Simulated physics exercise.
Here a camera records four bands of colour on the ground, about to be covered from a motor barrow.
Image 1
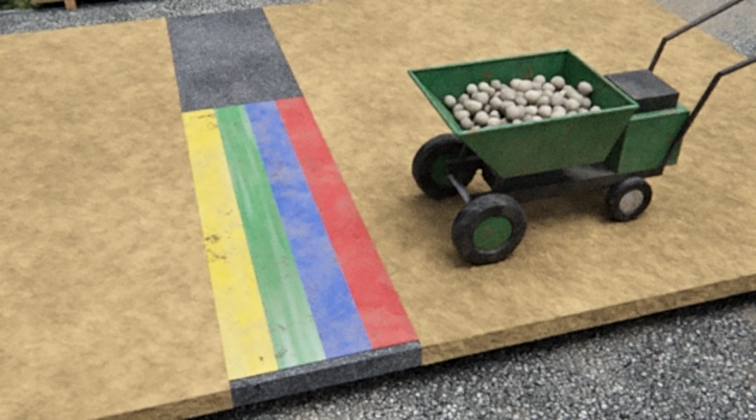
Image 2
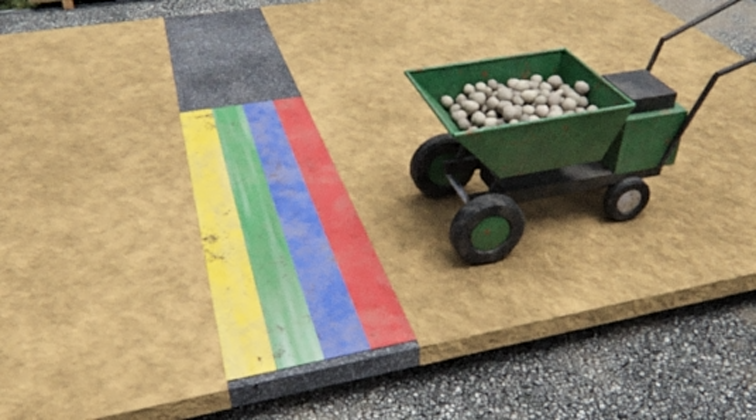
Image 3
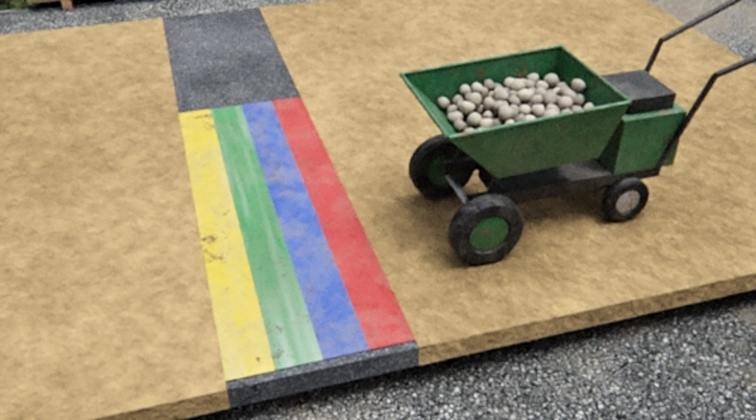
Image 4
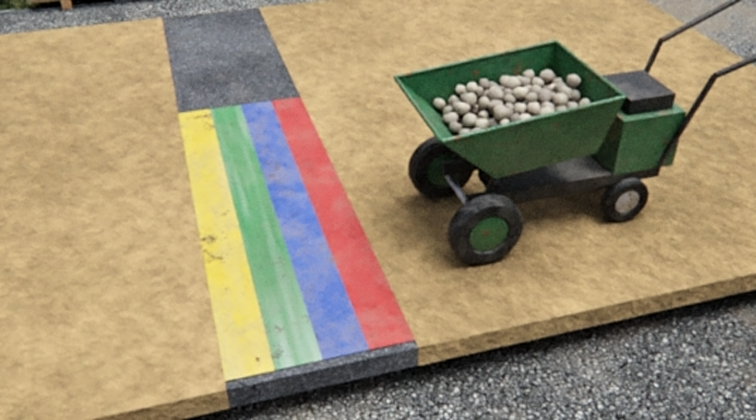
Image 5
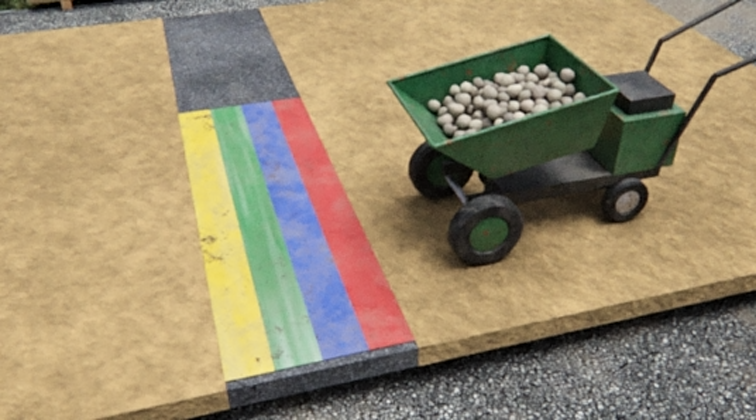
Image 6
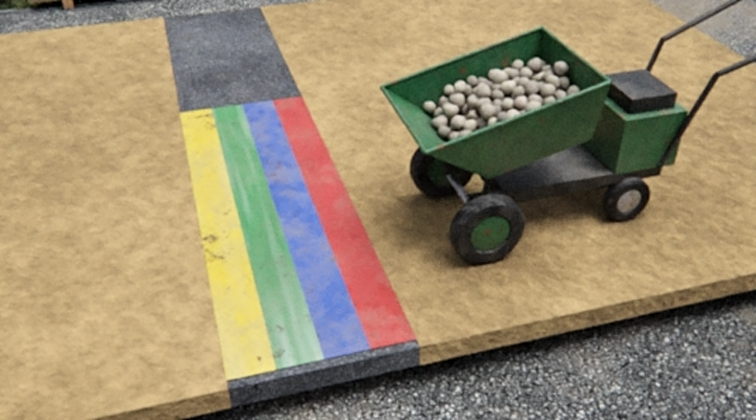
On sandy ground beside four painted stripes, a green motor barrow's skip of rounded pebbles tilting slightly forward to the left.
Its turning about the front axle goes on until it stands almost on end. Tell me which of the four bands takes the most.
I would say the blue band takes the most.
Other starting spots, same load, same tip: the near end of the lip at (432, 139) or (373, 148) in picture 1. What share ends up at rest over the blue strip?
About 20 per cent, then about 0 per cent.
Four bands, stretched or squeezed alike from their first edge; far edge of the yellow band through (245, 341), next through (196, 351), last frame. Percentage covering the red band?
About 10 %, then 20 %.
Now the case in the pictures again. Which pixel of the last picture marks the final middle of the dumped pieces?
The centre comes to rest near (290, 251).
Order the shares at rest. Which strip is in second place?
The answer is the strip in green.
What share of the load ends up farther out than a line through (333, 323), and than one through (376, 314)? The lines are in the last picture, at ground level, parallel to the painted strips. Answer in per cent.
Some 60 and some 90 per cent, respectively.
Just after the last frame, skip tipped steeply; every one in the skip.
A moment on, skip tipped steeply; roughly two thirds in the skip; about a tenth over the red strip; roughly a quarter over the blue strip; just a few over the green strip; just a few falling.
Further on, skip tipped right over; about a tenth in the skip; about a tenth over the red strip; roughly a third over the blue strip; roughly a quarter over the green strip; about a tenth over the yellow strip; about a tenth off the paint.
When it is over, skip tipped right over; about a tenth in the skip; about a tenth over the red strip; roughly a third over the blue strip; roughly a quarter over the green strip; about a tenth over the yellow strip; about a tenth off the paint.
